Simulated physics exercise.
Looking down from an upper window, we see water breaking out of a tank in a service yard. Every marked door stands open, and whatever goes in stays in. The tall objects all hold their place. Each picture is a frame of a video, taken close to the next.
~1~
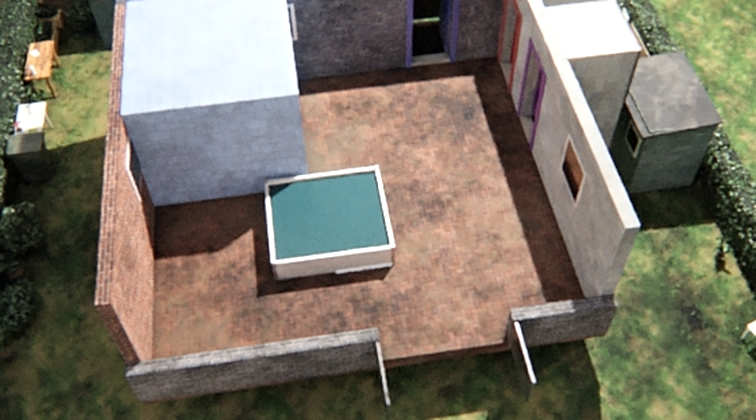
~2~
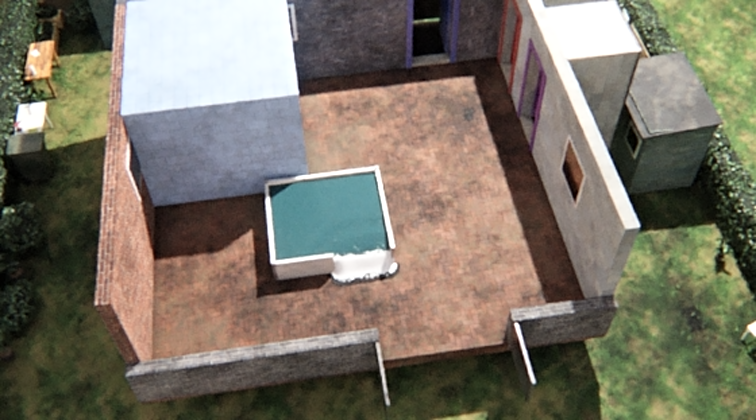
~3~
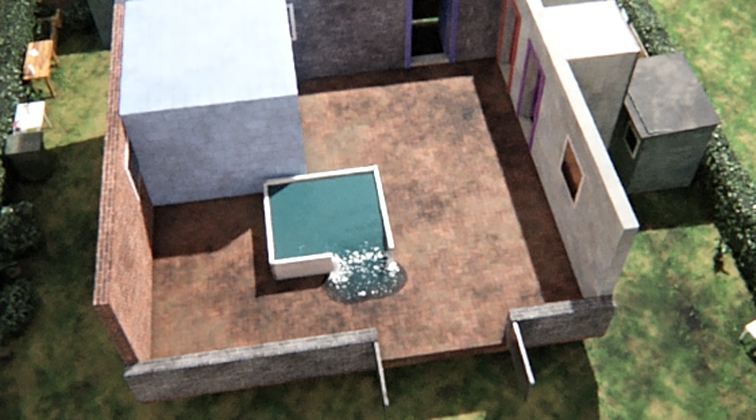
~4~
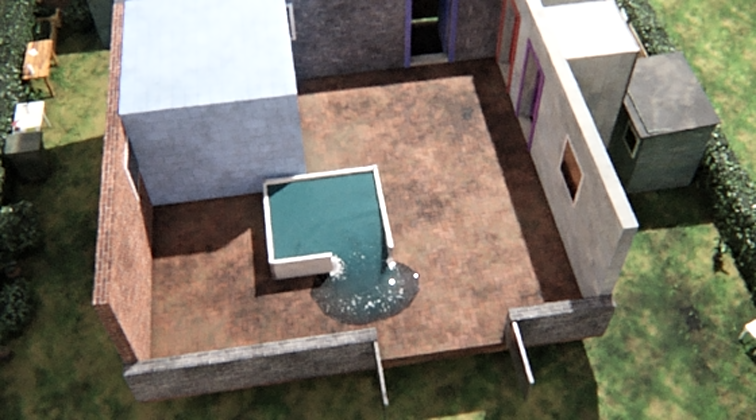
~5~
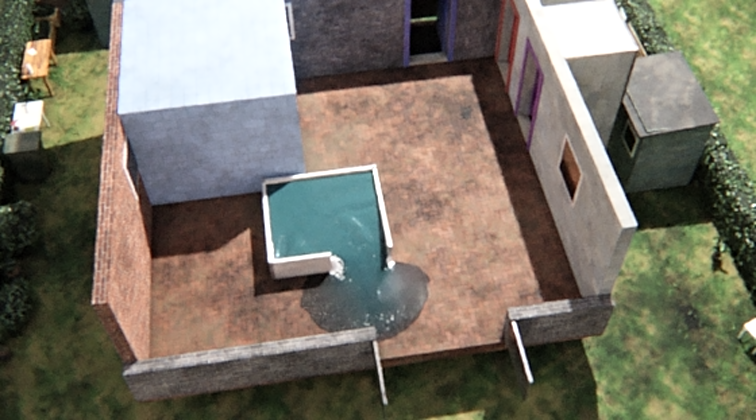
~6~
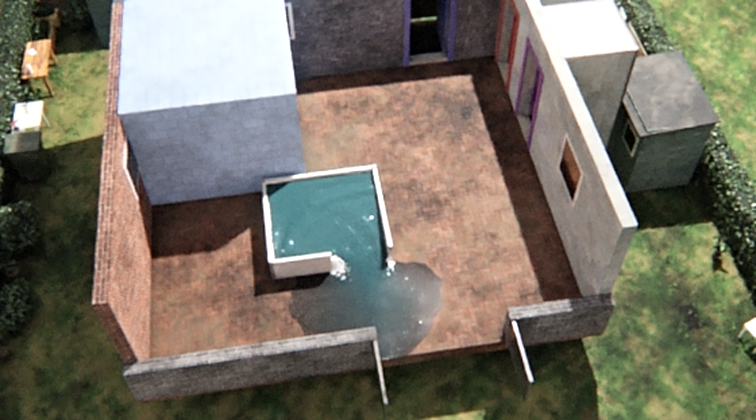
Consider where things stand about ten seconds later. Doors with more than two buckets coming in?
Blue door: Two or fewer; purple door: Two or fewer; red door: Two or fewer.
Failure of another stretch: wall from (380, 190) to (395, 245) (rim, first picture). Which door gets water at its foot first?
Answer: The purple-painted one.
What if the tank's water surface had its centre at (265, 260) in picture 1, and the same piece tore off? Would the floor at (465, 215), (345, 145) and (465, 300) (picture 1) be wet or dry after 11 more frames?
I'd say still dry for the first, still dry for the second and swamped for the third.
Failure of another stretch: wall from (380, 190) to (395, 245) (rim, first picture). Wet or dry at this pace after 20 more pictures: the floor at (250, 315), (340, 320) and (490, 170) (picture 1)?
The first spot is spared, the second spared, the third swamped.
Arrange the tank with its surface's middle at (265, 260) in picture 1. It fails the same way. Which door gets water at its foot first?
The purple one comes first.
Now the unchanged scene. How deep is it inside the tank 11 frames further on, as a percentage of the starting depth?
That would be roughly 62 per cent.
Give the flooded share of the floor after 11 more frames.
About 20 per cent.
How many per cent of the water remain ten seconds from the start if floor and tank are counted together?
I reckon around 52 in a hundred.
A moment on, water covers 10 % of the floor; the blue door not reached, the purple door not reached, the red door not reached.
Next, water covers 20 % of the floor; the blue door not reached, the purple door not reached, the red door not reached.
Then, water covers 25 % of the floor; the blue door not reached, the purple door not reached, the red door not reached.
Later, water covers 35 % of the floor; the blue door not reached, the purple door not reached, the red door not reached.
In the end, water covers 40 % of the floor; the blue door not reached, the purple door not reached, the red door not reached.
